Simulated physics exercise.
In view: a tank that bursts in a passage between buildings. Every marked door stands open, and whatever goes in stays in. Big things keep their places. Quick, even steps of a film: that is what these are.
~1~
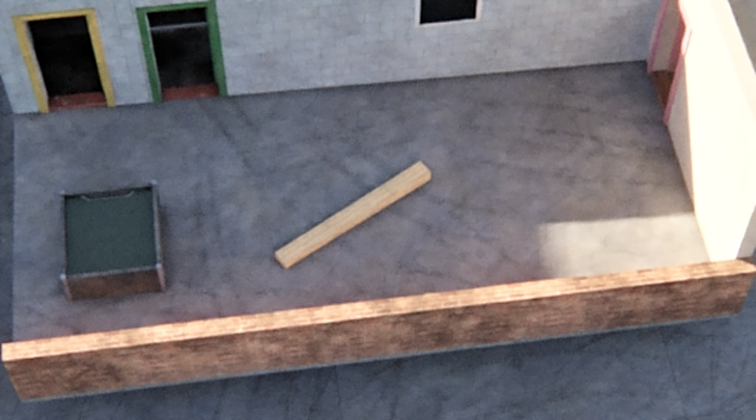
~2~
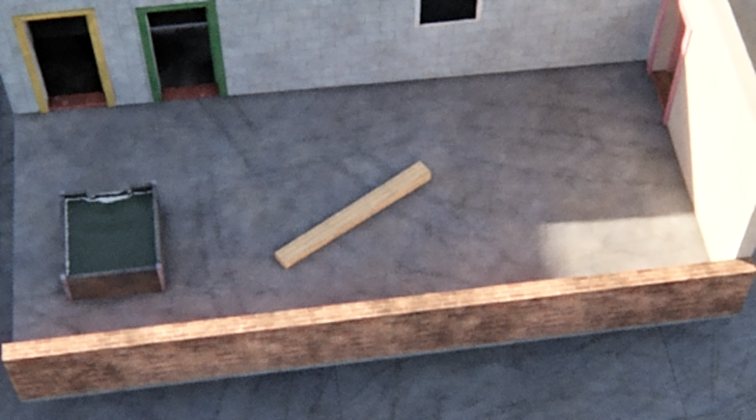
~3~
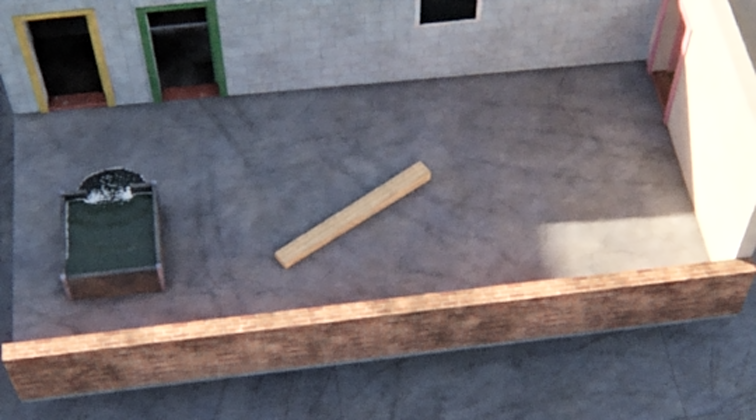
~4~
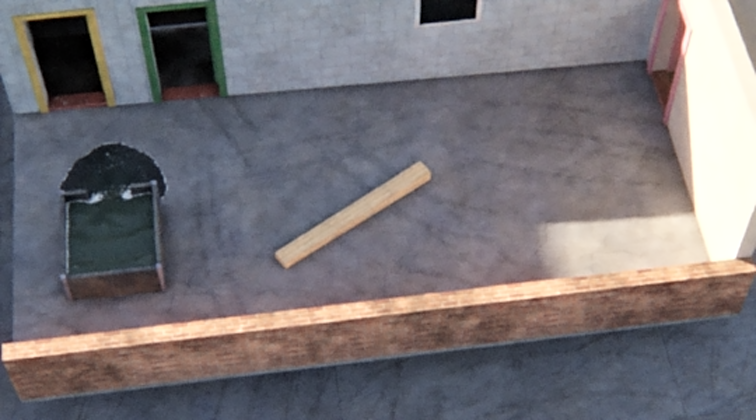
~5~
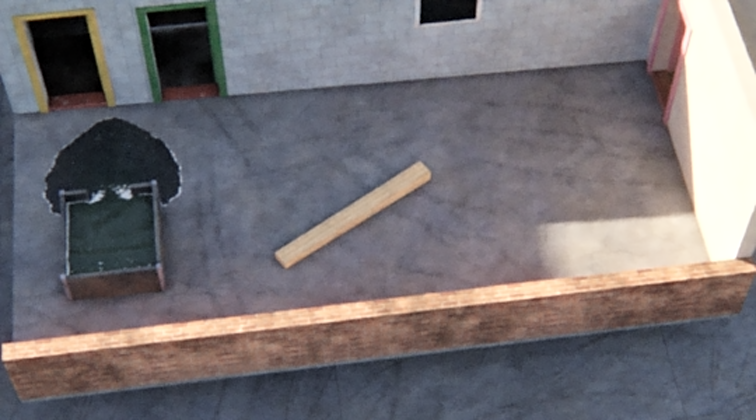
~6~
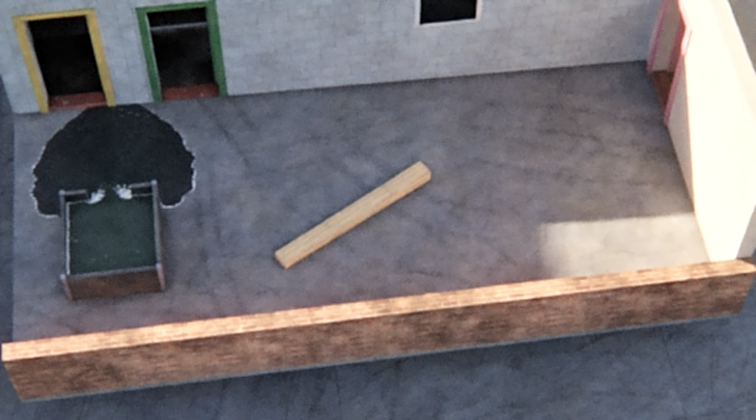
In a passage between buildings, dark water pours from a tank's far side and spreads outward.
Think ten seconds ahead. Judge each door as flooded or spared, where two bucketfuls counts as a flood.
The yellow door is flooded, the pink door is spared, the green door is flooded.
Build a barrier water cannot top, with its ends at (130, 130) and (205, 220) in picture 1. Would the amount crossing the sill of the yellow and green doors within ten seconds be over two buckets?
I'd say the yellow gets swamped, while the green remains safe.
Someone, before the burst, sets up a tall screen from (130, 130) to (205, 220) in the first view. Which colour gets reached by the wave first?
My choice is the yellow door.
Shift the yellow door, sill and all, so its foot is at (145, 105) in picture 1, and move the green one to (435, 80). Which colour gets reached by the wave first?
Result: The yellow one.
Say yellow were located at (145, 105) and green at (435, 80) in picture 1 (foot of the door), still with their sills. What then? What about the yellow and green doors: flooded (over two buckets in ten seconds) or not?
So the yellow door goes beyond the limit; as for the green door, it stays beneath the limit.
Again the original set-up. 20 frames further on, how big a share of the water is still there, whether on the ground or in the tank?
Estimate: 76 per cent.
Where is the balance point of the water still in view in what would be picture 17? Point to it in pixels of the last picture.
Close to pixel (130, 209).
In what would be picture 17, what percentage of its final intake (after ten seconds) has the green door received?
Close to 35 out of every hundred.
A moment on, water covers 15 % of the floor; the yellow door under two buckets in, the pink door not reached, the green door under two buckets in.
Next, water covers 15 % of the floor; the yellow door over two buckets in, the pink door not reached, the green door over two buckets in.
Then, water covers 20 % of the floor; the yellow door far over two buckets in, the pink door not reached, the green door over two buckets in.
Later, water covers 30 % of the floor; the yellow door far over two buckets in, the pink door not reached, the green door over two buckets in.
In the end, water covers 35 % of the floor; the yellow door far over two buckets in, the pink door wet at the sill, nothing in, the green door over two buckets in.
